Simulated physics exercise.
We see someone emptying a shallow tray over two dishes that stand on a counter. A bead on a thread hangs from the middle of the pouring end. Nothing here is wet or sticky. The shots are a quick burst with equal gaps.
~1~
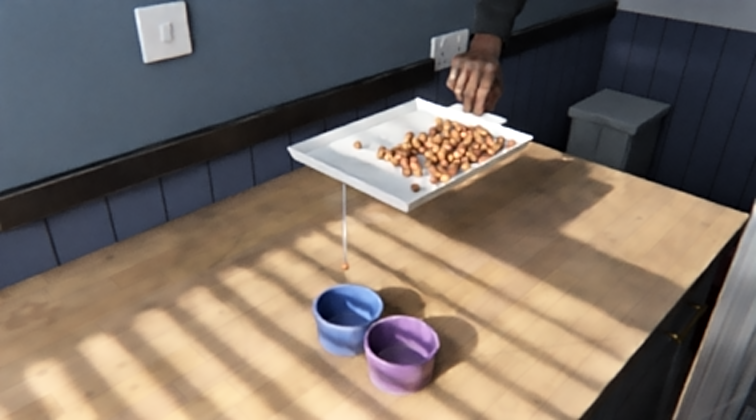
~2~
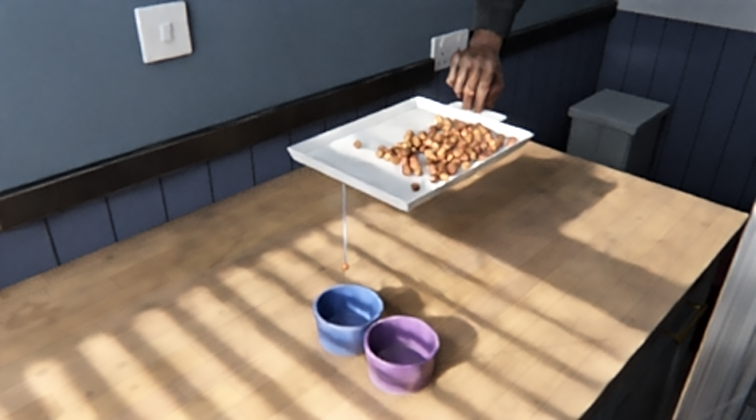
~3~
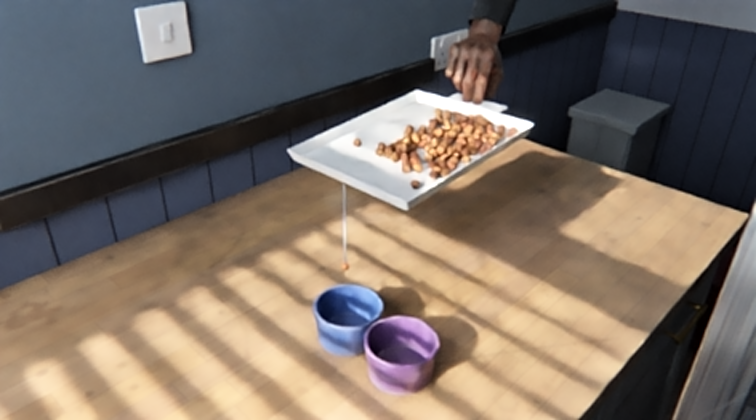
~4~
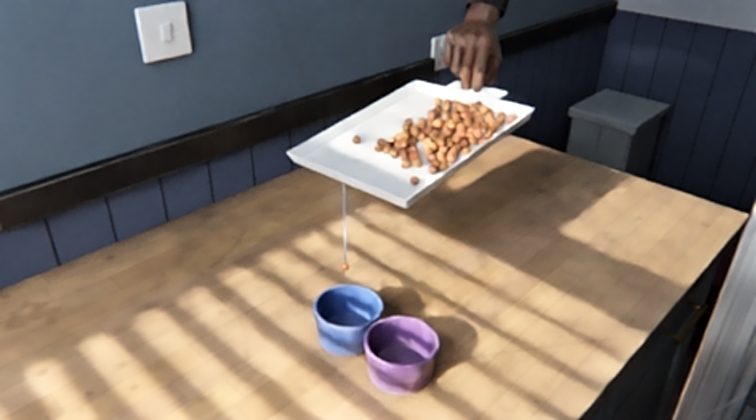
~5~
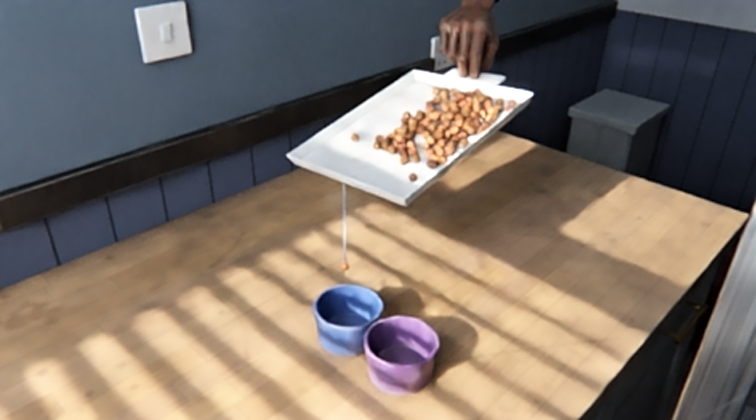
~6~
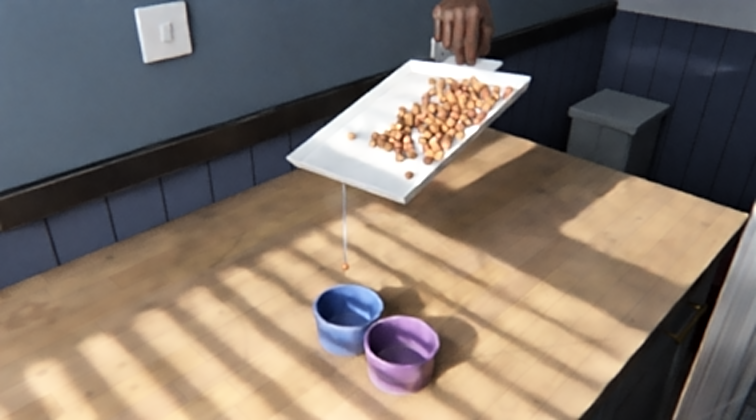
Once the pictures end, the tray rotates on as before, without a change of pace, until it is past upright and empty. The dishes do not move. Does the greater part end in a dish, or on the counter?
In the dishes lies less than half of it.
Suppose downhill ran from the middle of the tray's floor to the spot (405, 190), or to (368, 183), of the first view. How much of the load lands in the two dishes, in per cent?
Roughly 40 per cent, and 70 per cent.
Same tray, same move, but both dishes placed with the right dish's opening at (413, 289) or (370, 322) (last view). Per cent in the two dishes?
In turn 0 and 20 in a hundred.
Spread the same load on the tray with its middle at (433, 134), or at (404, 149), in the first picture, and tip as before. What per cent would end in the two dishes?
The first gives 0 %, the second 0 %.
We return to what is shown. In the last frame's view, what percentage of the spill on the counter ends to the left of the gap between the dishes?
Near 100 %.
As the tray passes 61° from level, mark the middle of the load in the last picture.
Near (312, 170).
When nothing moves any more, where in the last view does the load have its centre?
Near (272, 288).
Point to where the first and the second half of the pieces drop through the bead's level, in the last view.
At about (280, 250), then at (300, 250).
Shortly afterwards, tray tipped steeply; near two thirds on the tray; a little outside both; near a quarter in the air.
Next, tray tipped right over; only a few on the tray; only a few in the left dish; the bulk outside both; near a quarter in the air.
Some moments later, tray tipped past a quarter turn; only a few in the left dish; all but a few outside both.
In the end, tray tipped past a quarter turn; none at all in the right dish; only a few in the left dish; all but a few outside both.
